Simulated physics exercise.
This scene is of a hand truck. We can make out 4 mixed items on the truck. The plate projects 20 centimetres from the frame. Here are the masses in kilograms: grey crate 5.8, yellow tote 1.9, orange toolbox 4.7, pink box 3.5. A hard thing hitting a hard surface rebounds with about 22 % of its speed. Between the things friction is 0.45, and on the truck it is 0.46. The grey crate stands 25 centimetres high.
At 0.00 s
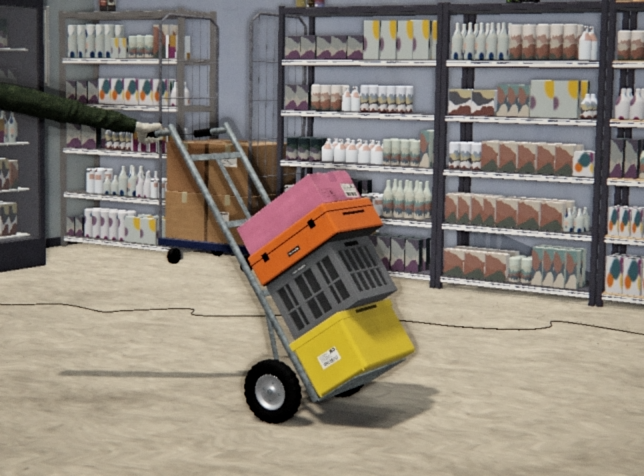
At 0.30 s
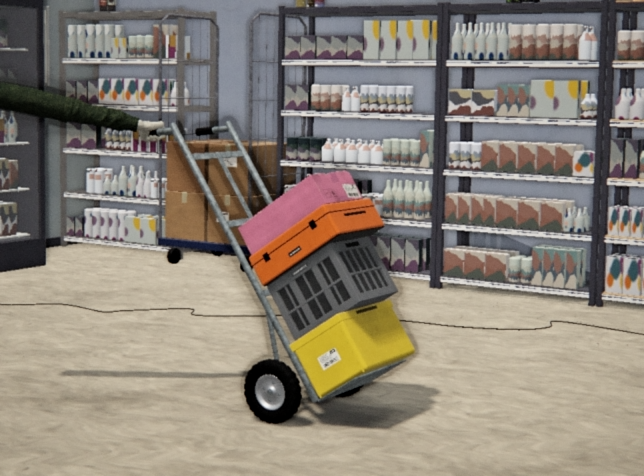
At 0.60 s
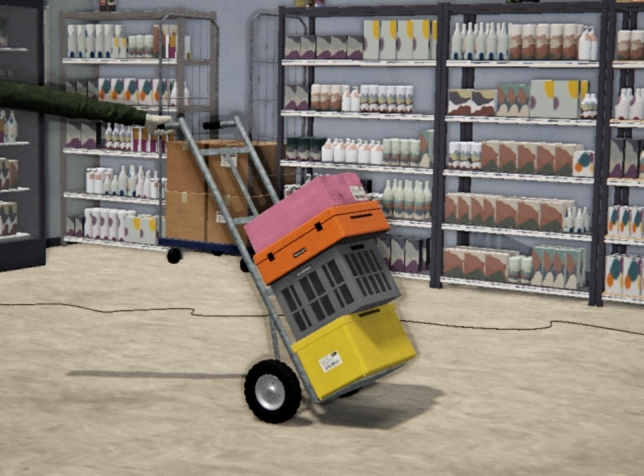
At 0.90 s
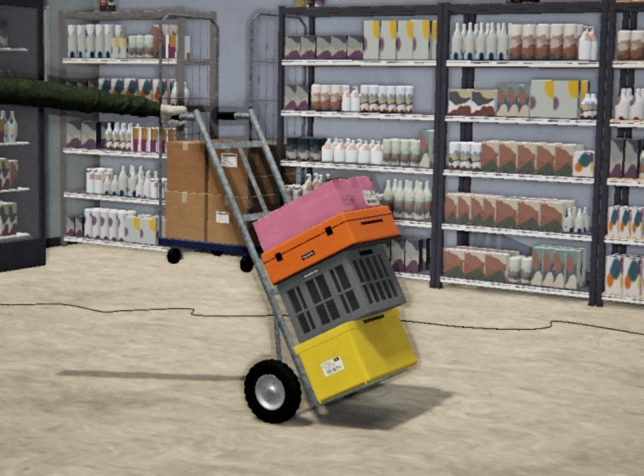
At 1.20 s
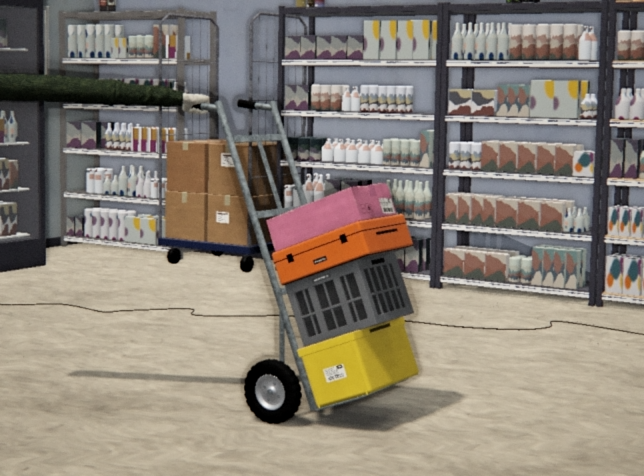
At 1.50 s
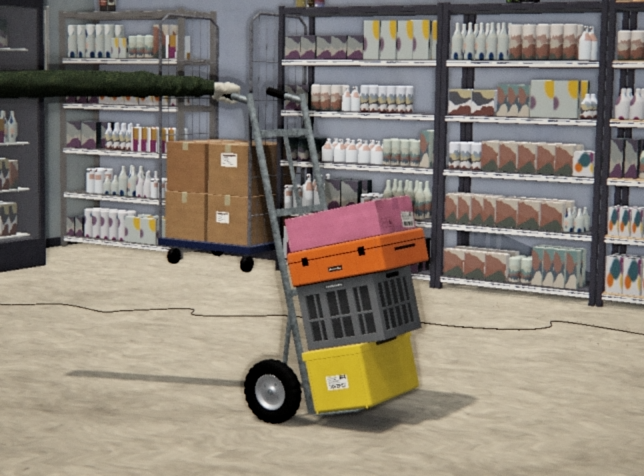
A hand truck stacked with a yellow tote, a grey crate, an orange toolbox and a pink box was pushed from a leftward lean closer to upright by an outstretched arm, its wheels staying put.
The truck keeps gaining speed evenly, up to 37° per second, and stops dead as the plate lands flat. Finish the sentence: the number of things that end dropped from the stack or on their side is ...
... at least three.
After 2.30 s, truck upright; grey crate tipped 13° from how it sat near (393, 330); yellow tote tipped 13° from how it sat near (371, 385); pink box tipped 13° from how it sat.
After 2.70 s, truck upright; orange toolbox and pink box now dropped from the stack; grey crate tipped 47° from how it sat near (443, 352); yellow tote tipped 47° from how it sat near (394, 380).
After 2.90 s, truck upright; grey crate now dropped from the stack; yellow tote on its side near (422, 396).
After 3.10 s, truck upright; yellow tote on its side near (422, 396).
At rest (3.8 s), dropped from the stack, grey crate, orange toolbox and pink box; tipped over on the truck, yellow tote. Seen from the same camera at the end, grey crate near (495, 398), yellow tote near (422, 396).
